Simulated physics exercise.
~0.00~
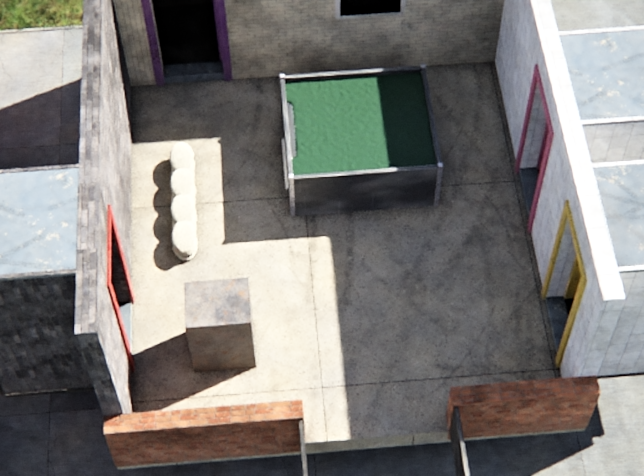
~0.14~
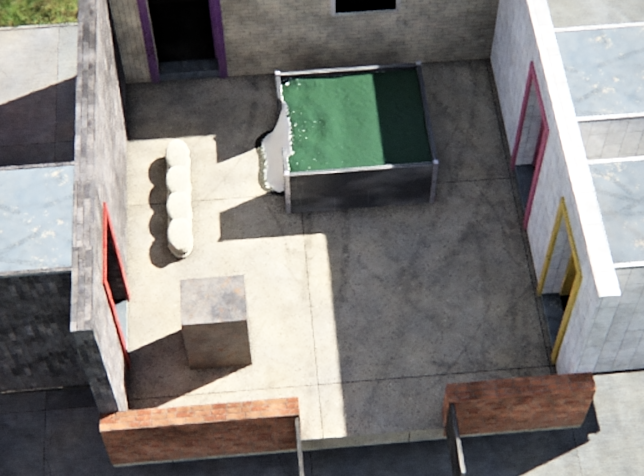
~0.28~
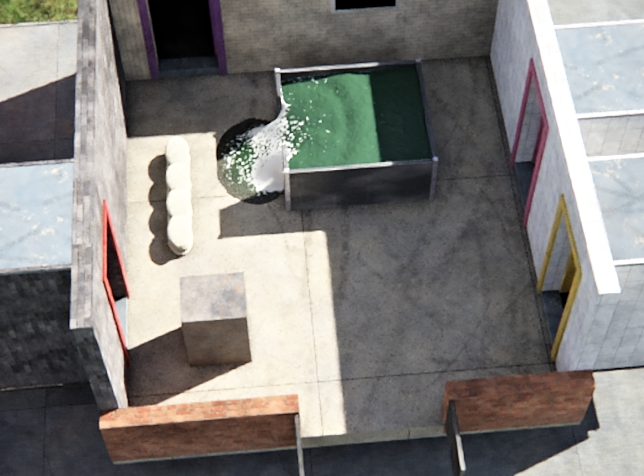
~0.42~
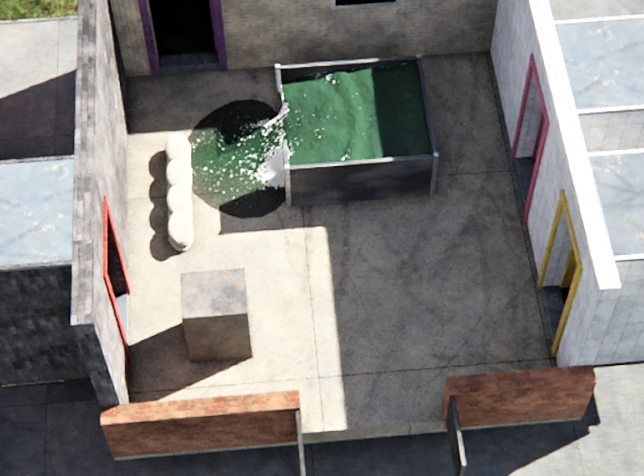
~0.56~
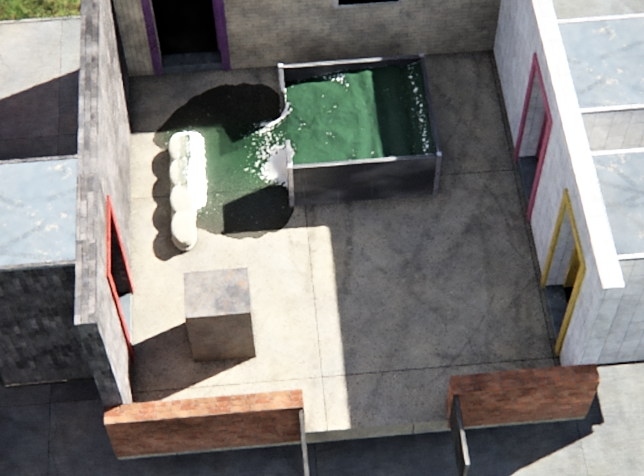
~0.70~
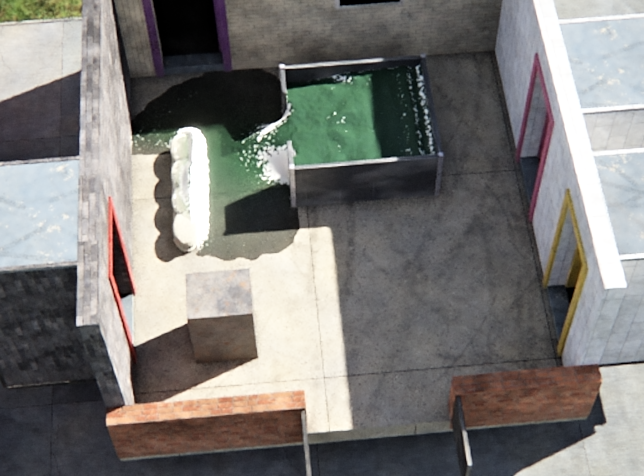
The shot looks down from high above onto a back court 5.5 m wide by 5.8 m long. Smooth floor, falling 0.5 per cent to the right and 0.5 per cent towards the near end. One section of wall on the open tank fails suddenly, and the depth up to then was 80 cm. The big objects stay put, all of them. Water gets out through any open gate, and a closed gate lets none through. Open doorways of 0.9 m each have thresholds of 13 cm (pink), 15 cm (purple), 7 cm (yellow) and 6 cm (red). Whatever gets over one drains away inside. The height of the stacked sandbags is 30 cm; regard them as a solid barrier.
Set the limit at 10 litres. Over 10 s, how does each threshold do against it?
In the end the pink door will undershoot the limit, the purple door will overshoot the limit, the yellow door will overshoot the limit, the red door will overshoot the limit.
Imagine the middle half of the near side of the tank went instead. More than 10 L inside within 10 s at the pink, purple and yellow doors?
Log - pink: Threshold not reached, purple: Threshold not reached, yellow: Threshold topped.
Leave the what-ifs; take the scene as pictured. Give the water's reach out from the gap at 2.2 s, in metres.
That works out near 4.6 m.
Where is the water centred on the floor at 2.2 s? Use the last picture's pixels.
Near (287, 166).
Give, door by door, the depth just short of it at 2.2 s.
Door by door in cm, pink shows 0, purple shows 26, yellow shows 0, red shows 7.
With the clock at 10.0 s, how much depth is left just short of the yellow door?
Close to 12.5 cm of depth.
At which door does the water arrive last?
Last: Pink.
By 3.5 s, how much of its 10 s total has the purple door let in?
65 percent or so by then.
After 1.4 s water covers 25 % of the floor and is deepest (50 cm) near (132, 95); pink door not reached, purple door 15 cm at the sill, 0 L in, yellow door not reached, red door not reached.
After 2.2 s water covers 40 % of the floor and is deepest (38 cm) near (197, 169); pink door not reached, purple door 26 cm at the sill, 23 L in, yellow door not reached, red door 7 cm at the sill, 1 L in.
After 3.5 s water covers 70 % of the floor and is deepest (31 cm) near (197, 169); pink door not reached, purple door 24 cm at the sill, 92 L in, yellow door not reached, red door 14 cm at the sill, 26 L in.
After 6.0 s water covers 90 % of the floor and is deepest (18 cm) near (136, 430); pink door 5 cm at the sill, 0 L in, purple door 14 cm at the sill, 137 L in, yellow door 9 cm at the sill, 2 L in, red door 10 cm at the sill, 64 L in.
After 10.0 s water covers 95 % of the floor and is deepest (14 cm) near (518, 185); pink door 13 cm at the sill, 0 L in, purple door 8 cm at the sill, 138 L in, yellow door 12 cm at the sill, 73 L in, red door 7 cm at the sill, 78 L in.
